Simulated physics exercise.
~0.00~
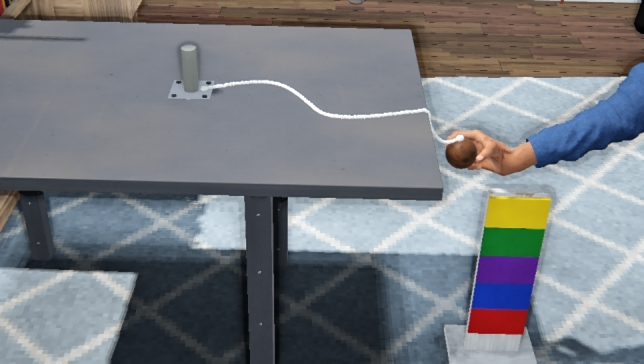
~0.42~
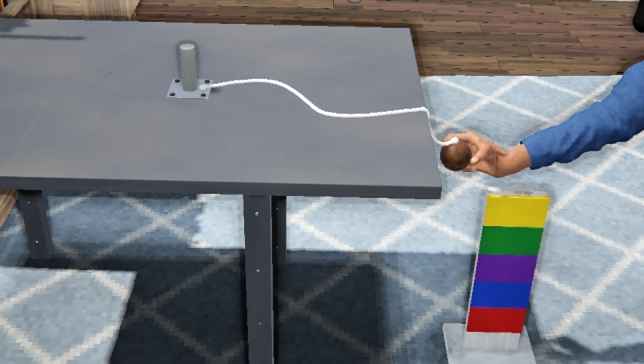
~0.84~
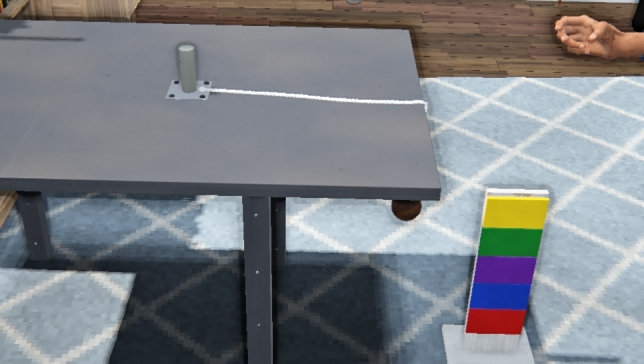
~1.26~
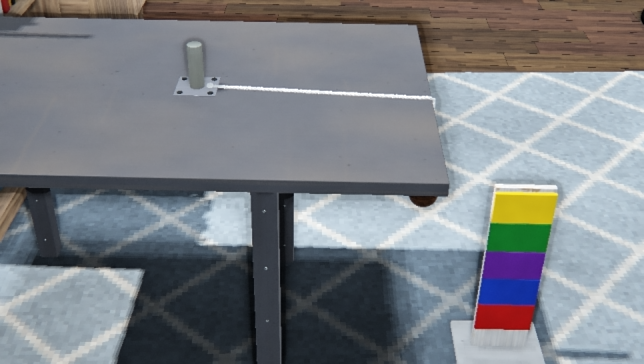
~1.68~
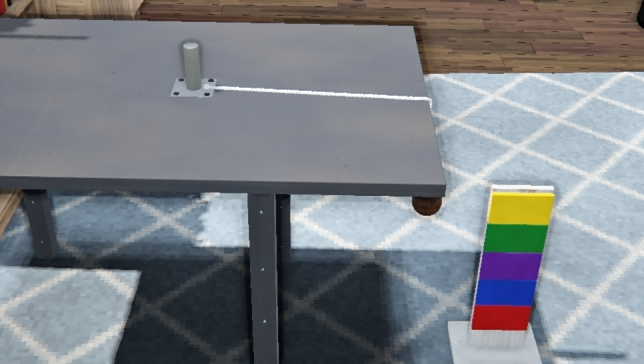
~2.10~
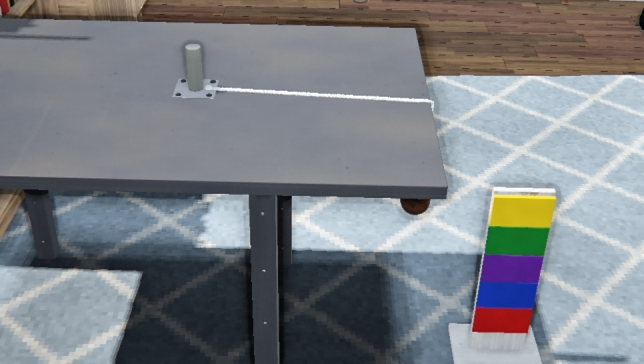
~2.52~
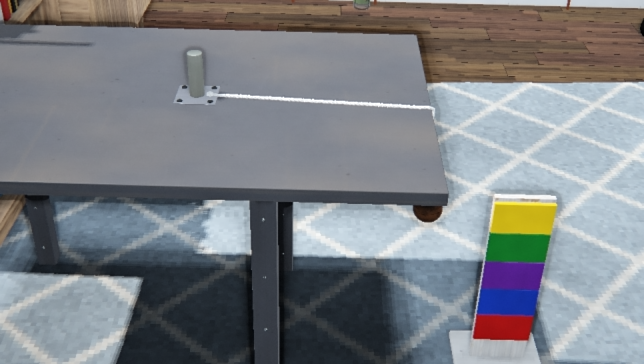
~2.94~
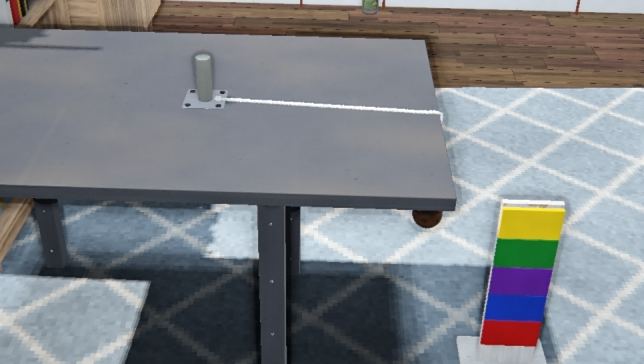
A brown ball drops from a hand and swings slightly below the table edge on a white cord.
